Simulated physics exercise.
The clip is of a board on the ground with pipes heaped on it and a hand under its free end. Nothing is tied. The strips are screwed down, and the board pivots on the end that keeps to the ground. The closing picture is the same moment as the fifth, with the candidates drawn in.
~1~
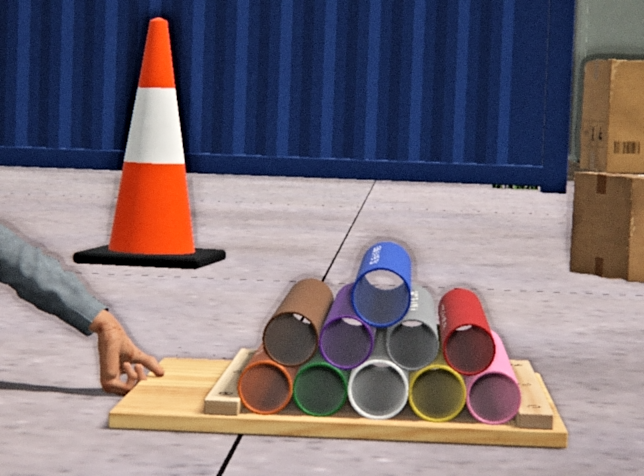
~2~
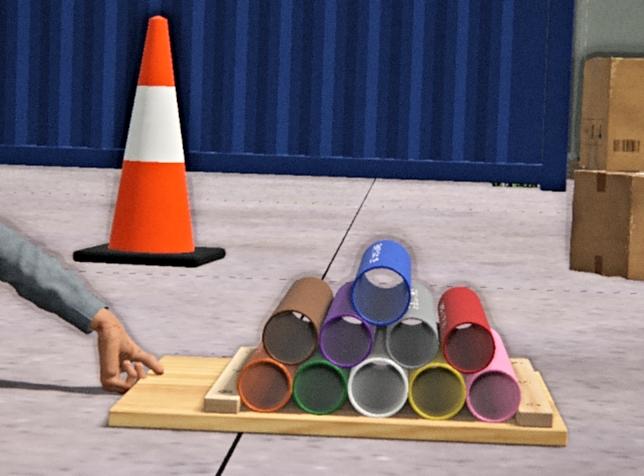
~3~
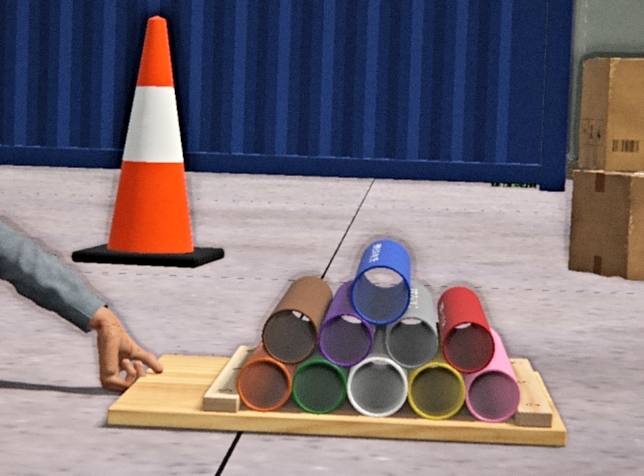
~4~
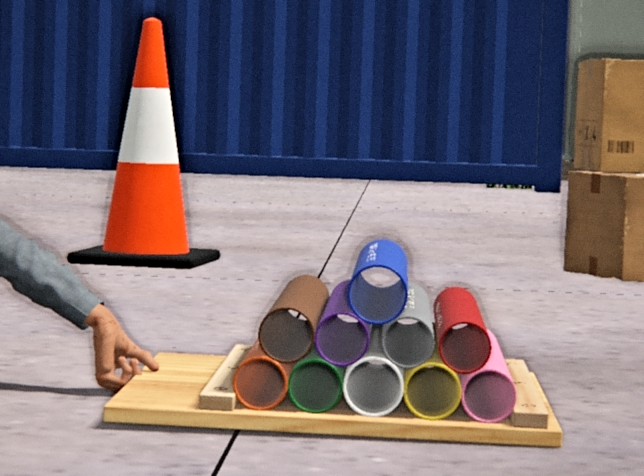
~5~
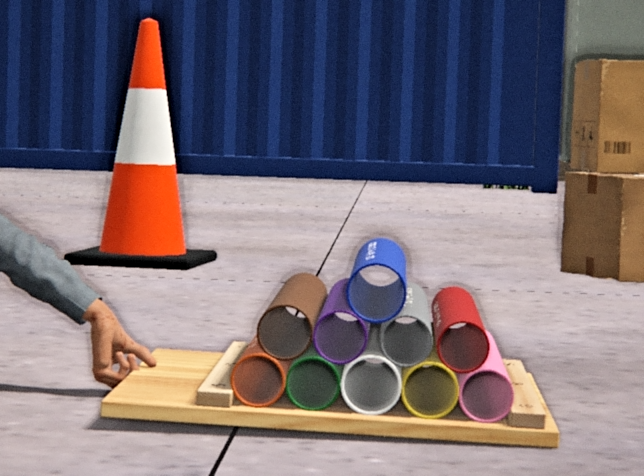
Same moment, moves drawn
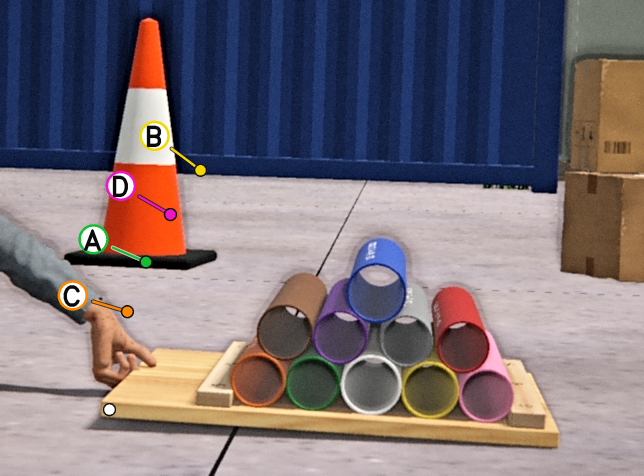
On a concrete floor near a traffic cone and stacked boxes, colourful pipes sit piled in a pyramid between wooden strips on a board, while a hand stays at its left end and the view shifts very slightly, with the pile unchanged.
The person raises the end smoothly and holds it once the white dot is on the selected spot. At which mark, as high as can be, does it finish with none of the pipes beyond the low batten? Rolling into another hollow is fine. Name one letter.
It can be raised to A.
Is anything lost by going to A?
No, at A.
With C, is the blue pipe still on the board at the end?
Yes.
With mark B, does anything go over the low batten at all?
Yes.
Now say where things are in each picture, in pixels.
Red pipe (469, 349); purple pipe (346, 343); brown pipe (290, 339), in the first frame.
Brown pipe (290, 337); grey pipe (412, 343), in the second frame.
Board (344, 389); orange pipe (264, 385), in the third frame.
Board (339, 388); orange pipe (260, 384); green pipe (315, 386), in the fourth frame.
Board (336, 386); orange pipe (258, 380); green pipe (313, 384), in the fifth frame.
On the marked copy, A at (146, 262); B at (201, 171); C at (127, 312); D at (171, 215); the white dot at (109, 409).
Following A. Soon after the start, board at 15°.
Later, board at 21°.
In the end, board at 21°, none over the low batten.
As for the rest, B five over the low batten; C none over the low batten; D five over the low batten.
